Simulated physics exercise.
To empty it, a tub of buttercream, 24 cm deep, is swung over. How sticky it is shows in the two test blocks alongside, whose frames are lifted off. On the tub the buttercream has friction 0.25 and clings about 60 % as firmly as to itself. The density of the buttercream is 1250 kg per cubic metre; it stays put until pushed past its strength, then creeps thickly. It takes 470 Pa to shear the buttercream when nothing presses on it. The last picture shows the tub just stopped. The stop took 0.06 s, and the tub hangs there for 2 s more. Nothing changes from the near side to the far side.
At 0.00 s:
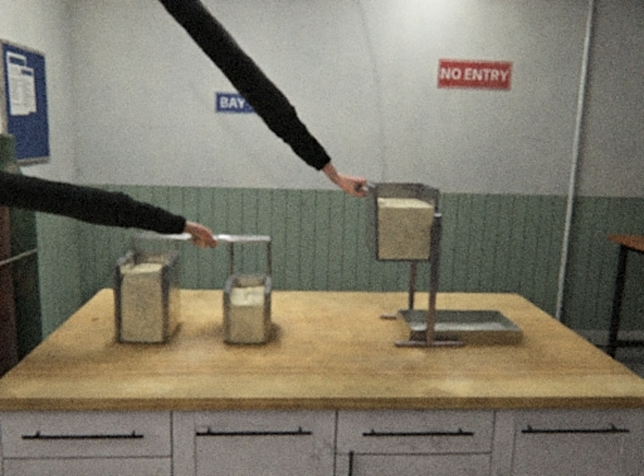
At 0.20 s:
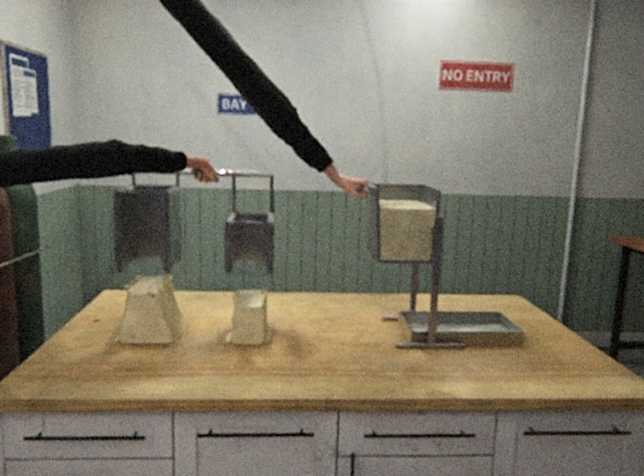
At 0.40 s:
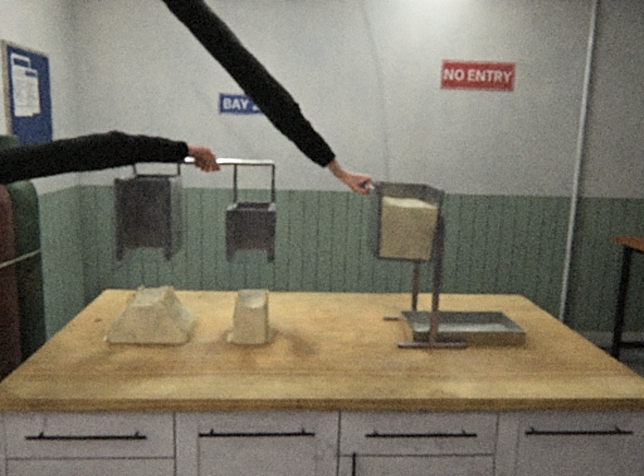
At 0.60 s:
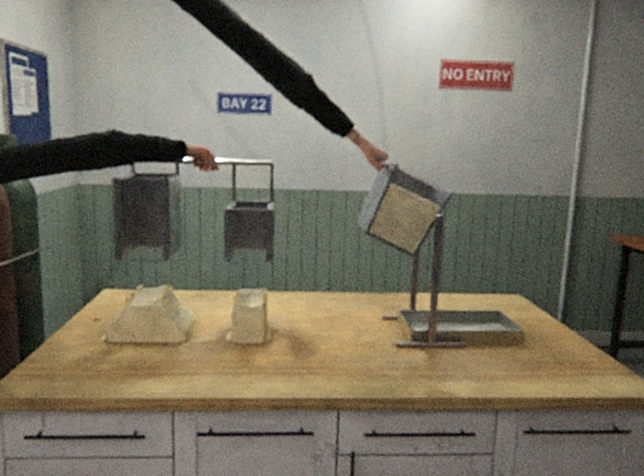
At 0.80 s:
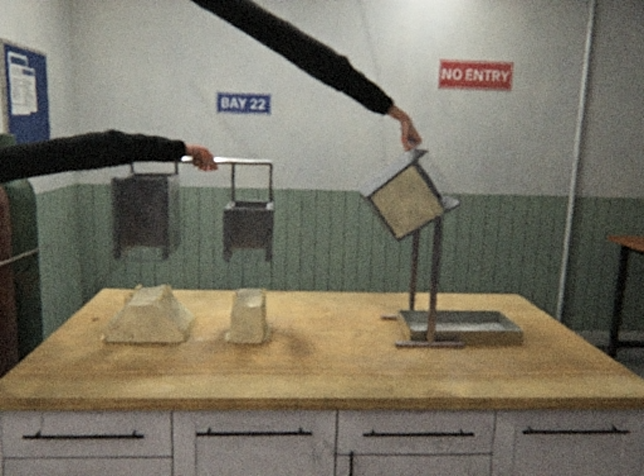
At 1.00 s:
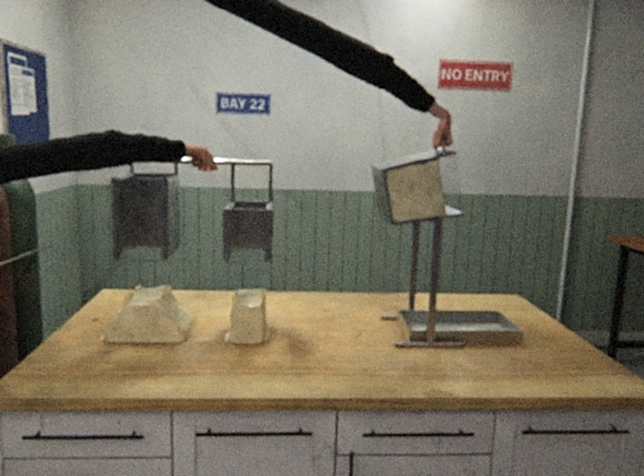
Two dark-sleeved arms reach in from the left over a pale wooden worktop, seen from the front in a grey and green panelled room with blue and red wall signs. One hand lifts two joined grey metal moulds off two cream-coloured blocks, and the taller left block slumps and spreads while the smaller keeps its shape. The other hand swings a cream-filled tub clockwise on its stand above a shallow grey tray.
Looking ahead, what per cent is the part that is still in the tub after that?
It comes to some 100 %.
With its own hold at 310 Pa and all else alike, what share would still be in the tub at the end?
It would be near 85 %.
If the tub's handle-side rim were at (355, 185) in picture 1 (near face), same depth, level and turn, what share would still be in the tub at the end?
In that case some 70 per cent.
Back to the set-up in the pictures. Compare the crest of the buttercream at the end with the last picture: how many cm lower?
Roughly 1 cm.
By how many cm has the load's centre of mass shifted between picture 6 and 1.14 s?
Roughly 1 cm.
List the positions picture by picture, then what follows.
Handle-side rim at (378, 188), tilt 0 degrees; crest of the buttercream at (379, 206); block heights 23 cm, 14 cm (left to right), in the first frame.
Handle-side rim at (379, 189), tilt 0 degrees; crest of the buttercream at (381, 207); block heights 19 cm, 14 cm (left to right), in the second frame.
Handle-side rim at (382, 186), tilt 3 degrees; crest of the buttercream at (388, 205); block heights 15 cm, 14 cm (left to right), in the third frame.
Handle-side rim at (398, 166), tilt 25 degrees; crest of the buttercream at (391, 185); block heights 14 cm, 14 cm (left to right), in the fourth frame.
Handle-side rim at (428, 152), tilt 54 degrees; crest of the buttercream at (411, 167); block heights 14 cm, 14 cm (left to right), in the fifth frame.
Handle-side rim at (456, 154), tilt 78 degrees; crest of the buttercream at (435, 161); block heights 14 cm, 14 cm (left to right), in the sixth frame.
After 1.14 s, the tub is at 78 degrees and holds 100 %.
After 1.31 s, the tub is at 78 degrees and holds 100 %.
After 1.48 s, the tub is at 78 degrees and holds 100 %.
After 1.65 s, the tub is at 78 degrees and holds 100 %.
After 3.00 s, the tub is at 78 degrees and holds 100 %.
